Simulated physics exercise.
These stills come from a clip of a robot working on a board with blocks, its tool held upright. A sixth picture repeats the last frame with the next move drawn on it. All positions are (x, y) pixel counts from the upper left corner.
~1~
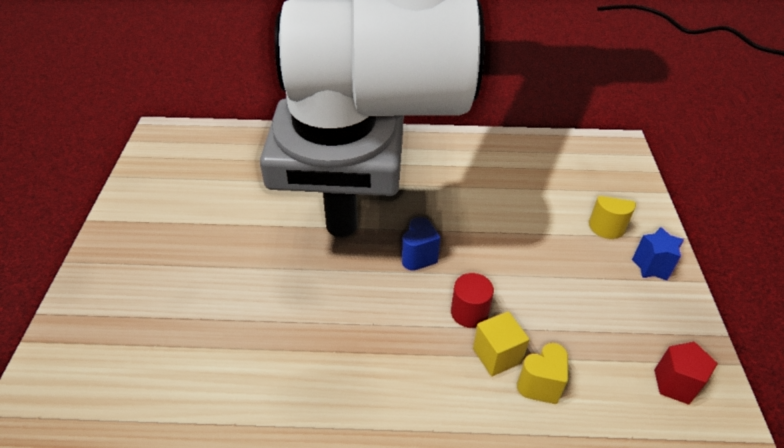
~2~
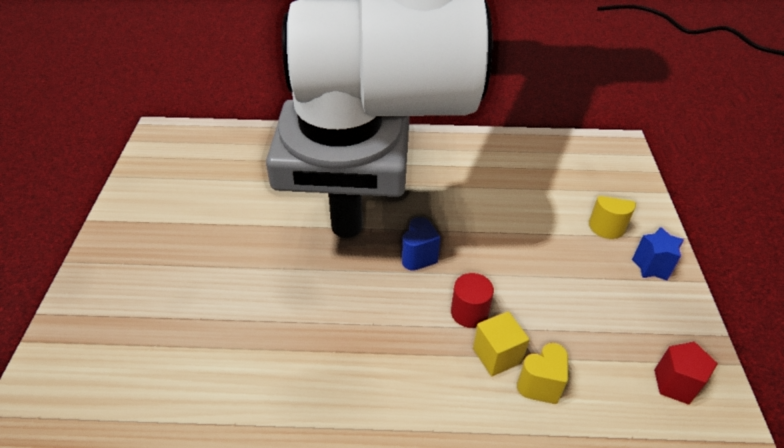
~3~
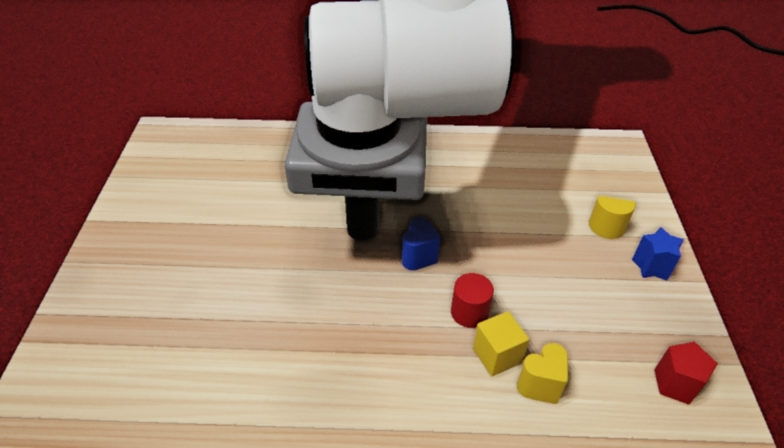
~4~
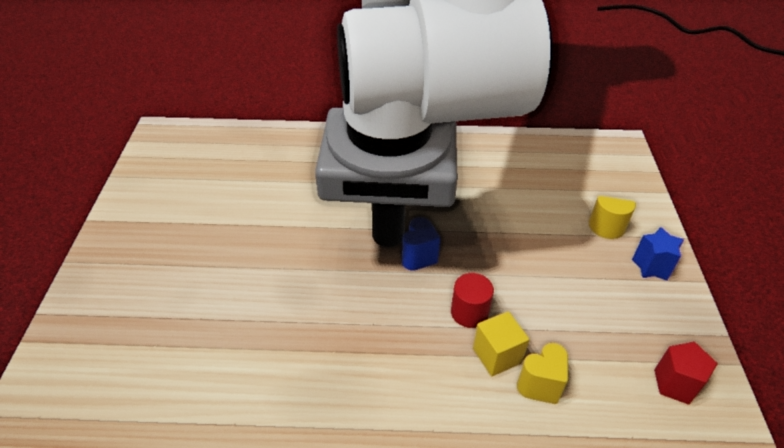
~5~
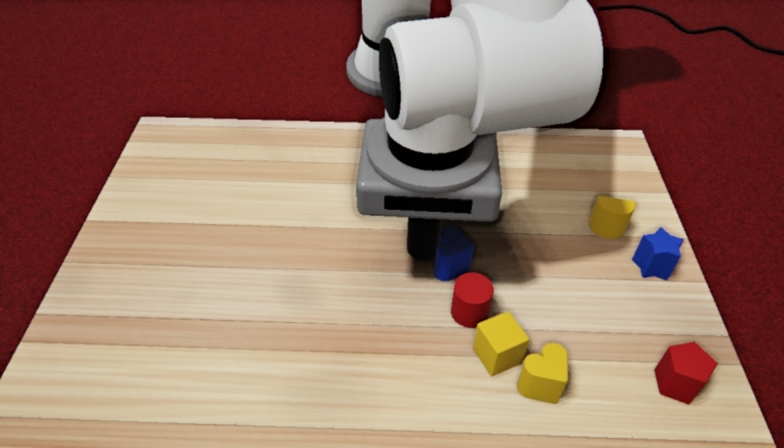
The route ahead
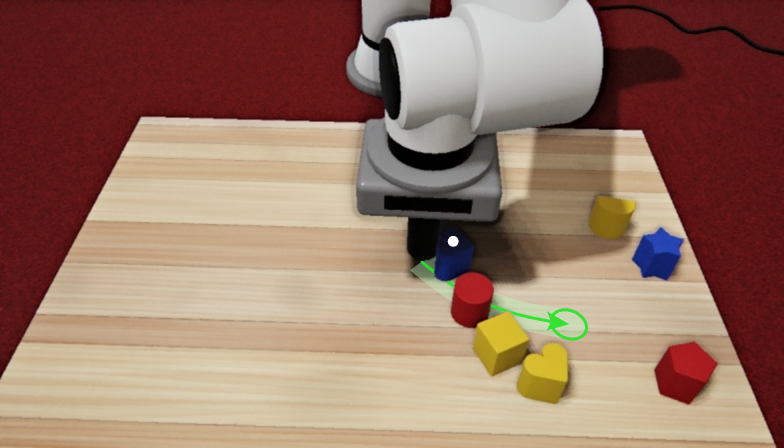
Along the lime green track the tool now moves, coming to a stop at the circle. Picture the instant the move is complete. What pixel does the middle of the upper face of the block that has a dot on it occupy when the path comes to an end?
The centre of its top face lies at (509, 260).
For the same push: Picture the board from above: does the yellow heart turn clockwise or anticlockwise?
Twists anticlockwise.
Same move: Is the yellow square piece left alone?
That would be a no.
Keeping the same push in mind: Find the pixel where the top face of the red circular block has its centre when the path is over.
Its top middle: (511, 317).
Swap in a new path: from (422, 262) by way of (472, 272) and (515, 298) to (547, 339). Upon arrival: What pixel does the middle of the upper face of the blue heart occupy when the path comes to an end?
By then it is at (563, 277).
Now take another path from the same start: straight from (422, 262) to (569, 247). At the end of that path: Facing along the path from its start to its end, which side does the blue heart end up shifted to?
Slides right.
Path on the board, from (422, 262) by way of (462, 291) and (512, 313) to (569, 324); the dot is on the blue heart.
What follows on the original path. One third of the way, tool at (464, 278); blue heart at (492, 256), turned 40° anticlockwise; red circular block at (481, 295).
Two thirds of the way, tool at (517, 300); blue heart at (509, 260), turned 85° anticlockwise; red circular block at (510, 317); yellow square piece at (510, 357); yellow heart at (554, 370), turned 25° anticlockwise.
At the end, tool at (574, 311); blue heart at (509, 260), turned 85° anticlockwise; red circular block at (511, 317); yellow square piece at (510, 357); yellow heart at (554, 370), turned 25° anticlockwise.
